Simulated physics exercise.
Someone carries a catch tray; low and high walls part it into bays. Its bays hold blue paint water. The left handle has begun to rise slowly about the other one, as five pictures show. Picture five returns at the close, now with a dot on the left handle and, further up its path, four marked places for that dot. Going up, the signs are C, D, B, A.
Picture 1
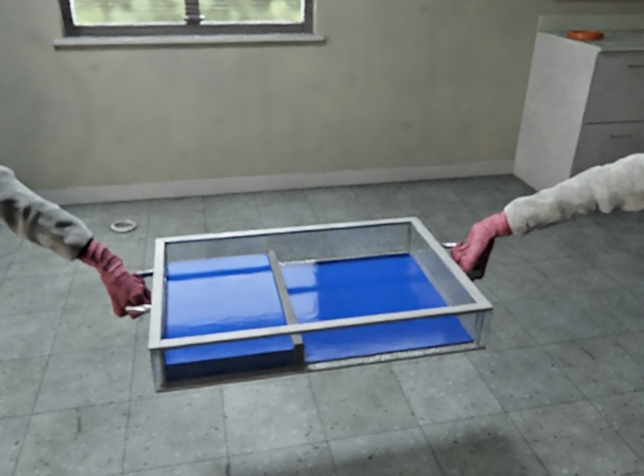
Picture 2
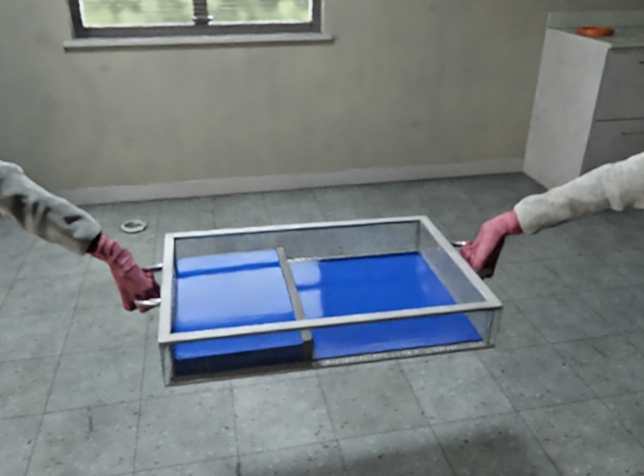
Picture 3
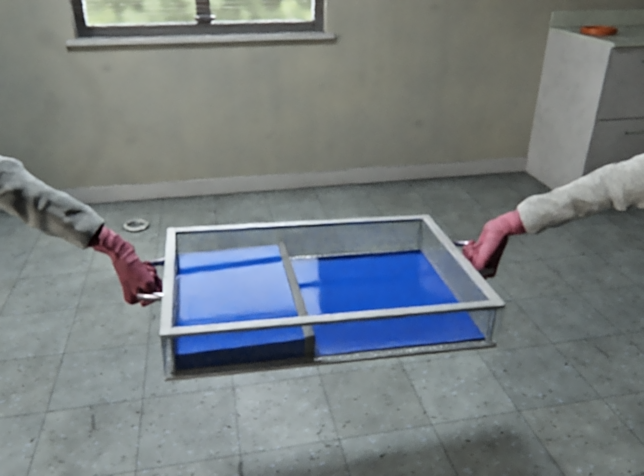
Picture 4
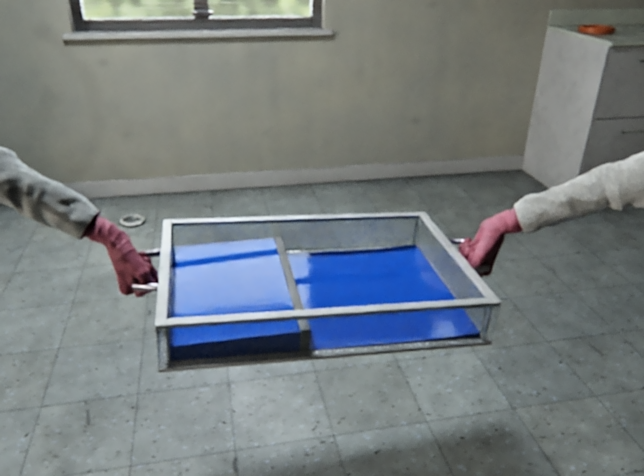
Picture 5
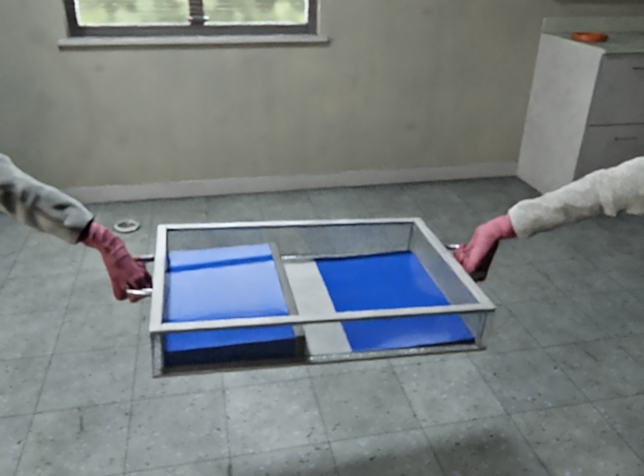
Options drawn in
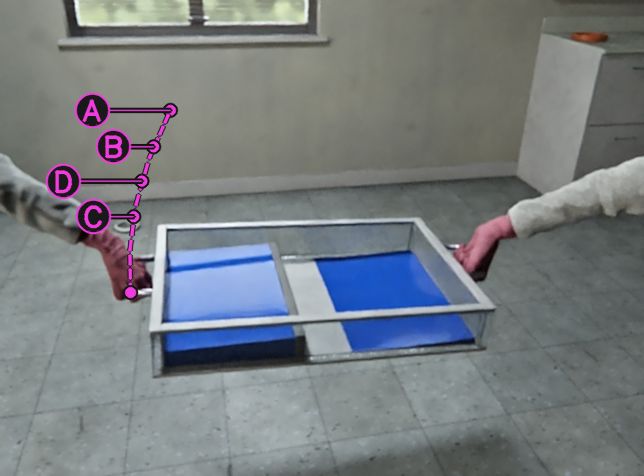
Two gloved hands hold a divided tray of blue liquid, tilting it slightly to the right.
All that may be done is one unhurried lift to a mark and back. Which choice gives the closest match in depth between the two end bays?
Take C.
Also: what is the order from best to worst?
Best to worst: C, D, B, A.
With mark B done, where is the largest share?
That is the right bay.
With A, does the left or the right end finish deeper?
The right end bay.
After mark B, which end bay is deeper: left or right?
The right end bay.
In magenta, A at (170, 110); B at (153, 146); C at (133, 216); D at (141, 181).
With A, the right end bay stands much deeper than the other; about 15 % goes over the rim.
With B, the right end bay stands much deeper than the other; nothing spills.
With C, the two end bays stand about equally deep; nothing spills.
With D, the right end bay stands a little deeper than the other; nothing spills.
